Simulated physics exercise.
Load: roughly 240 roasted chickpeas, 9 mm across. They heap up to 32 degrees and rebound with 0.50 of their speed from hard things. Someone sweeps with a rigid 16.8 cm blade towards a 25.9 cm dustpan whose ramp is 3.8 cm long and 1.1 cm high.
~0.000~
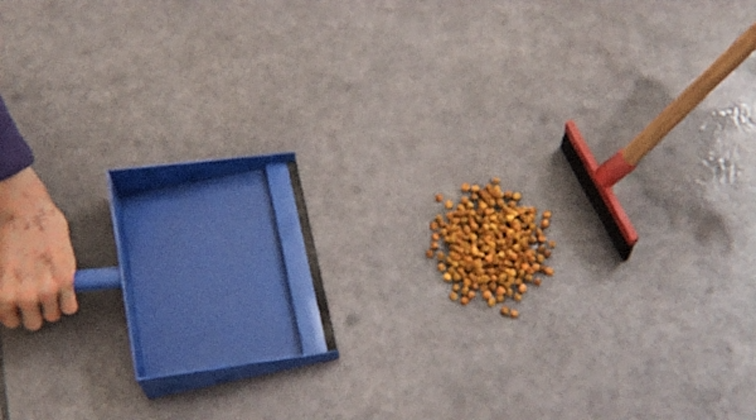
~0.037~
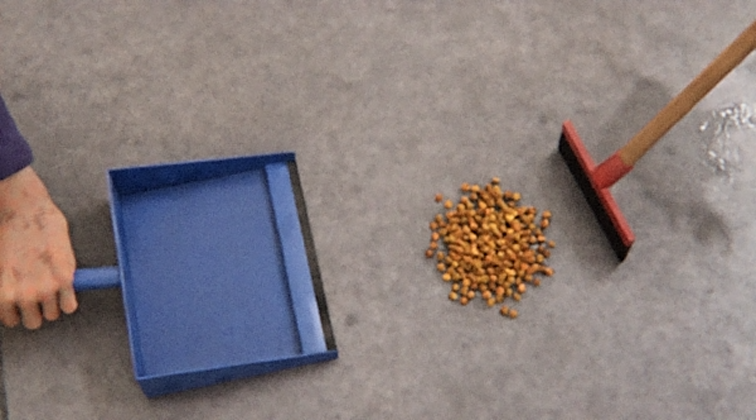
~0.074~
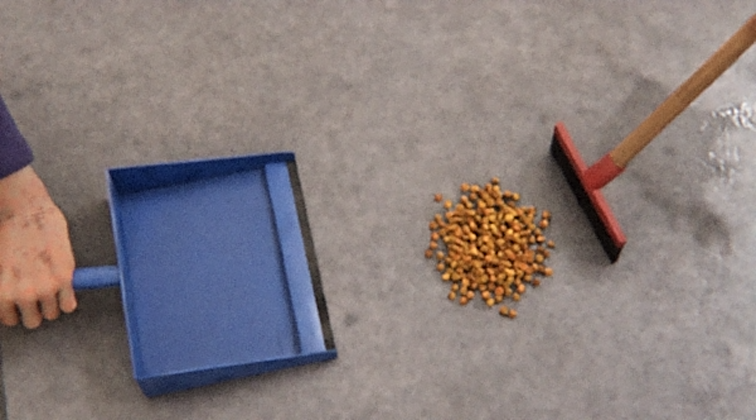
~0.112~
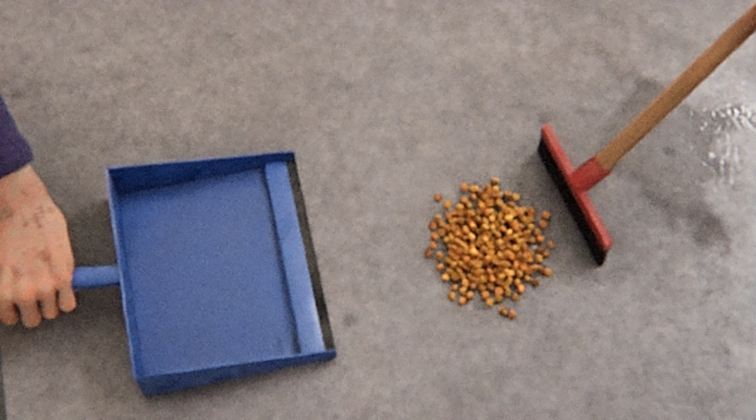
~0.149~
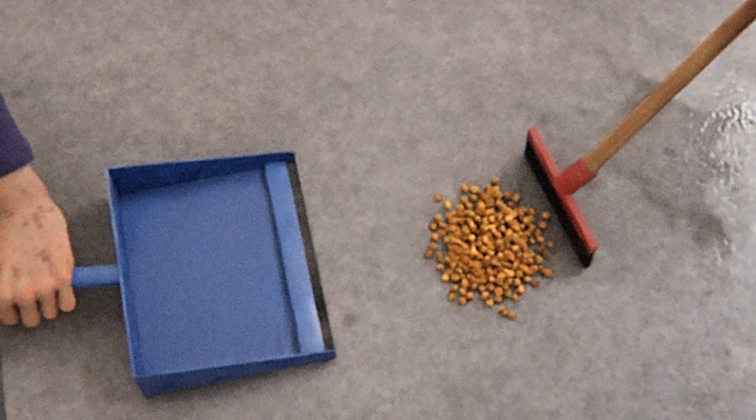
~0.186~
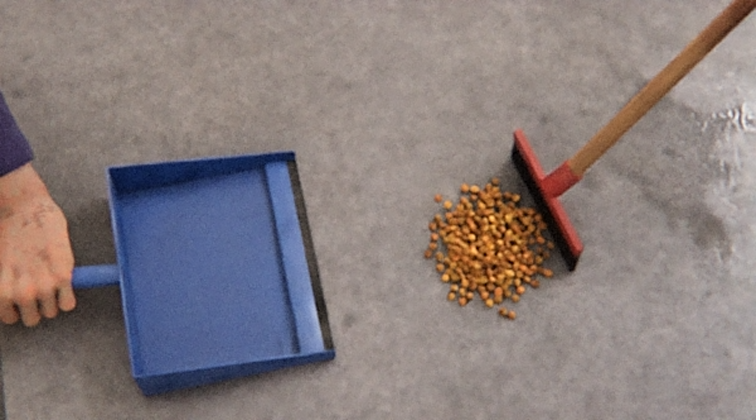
On a mottled grey floor, a hand at the left holds a blue dustpan still, with a loose pile of small golden-brown pieces to its right. A red broom with a wooden handle slides left from beyond the pile, slowly at first, until its dark edge meets the pile's right side.
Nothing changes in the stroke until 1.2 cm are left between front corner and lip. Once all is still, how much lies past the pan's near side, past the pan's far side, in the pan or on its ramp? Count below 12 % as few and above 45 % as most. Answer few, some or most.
Near side few, far side few, pan some.
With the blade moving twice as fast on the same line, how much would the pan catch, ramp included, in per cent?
Then about 35 per cent.
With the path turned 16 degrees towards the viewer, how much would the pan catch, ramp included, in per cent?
Then about 35 per cent.
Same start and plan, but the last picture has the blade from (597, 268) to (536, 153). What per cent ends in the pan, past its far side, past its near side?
Pan 15, far 0, near 40.
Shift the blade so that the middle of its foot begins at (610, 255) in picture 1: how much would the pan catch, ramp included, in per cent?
Some 25 per cent.
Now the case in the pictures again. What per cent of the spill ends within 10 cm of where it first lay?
Some 20 per cent.
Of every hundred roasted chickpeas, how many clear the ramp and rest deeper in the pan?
About 5 per cent.
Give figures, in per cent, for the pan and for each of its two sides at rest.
Near side 0, far side 0, pan 25.
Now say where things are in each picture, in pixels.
In the first frame, blade from (632, 240) to (569, 128), moved 0.0 cm, 0 of the pieces shifted so far; middle of the pieces at (488, 245); pan at (209, 278).
In the second frame, blade from (629, 241) to (567, 128), moved 0.3 cm, 0 of the pieces shifted so far; middle of the pieces at (488, 245).
In the third frame, blade from (621, 243) to (559, 130), moved 1.3 cm, 0 of the pieces shifted so far; middle of the pieces at (487, 245).
In the fourth frame, blade from (607, 245) to (545, 132), moved 2.8 cm, 0 of the pieces shifted so far; middle of the pieces at (487, 245).
In the fifth frame, blade from (592, 248) to (532, 135), moved 4.5 cm, 0 of the pieces shifted so far; middle of the pieces at (487, 245).
In the sixth frame, blade from (578, 251) to (518, 137), moved 6.2 cm, 1 of the pieces shifted so far; middle of the pieces at (487, 246); pan at (207, 276). Its pace works out near 0.46 m/s, heading 3 degrees away from the viewer's side.
Then, at 0.45 s, middle of the blade 16 cm from the lip; 0 % over the lip, far side 0 %, near side 0 %.
After 0.63 s, middle of the blade 7 cm from the lip; 0 % over the lip, far side 0 %, near side 0 %.
After 0.93 s, middle of the blade 3 cm from the lip; 25 % over the lip, far side 0 %, near side 0 %.
In the end, at 1.4 s, near side 0 %, far side 0 %, pan 25 %, in front of the lip or behind the blade 70 %.
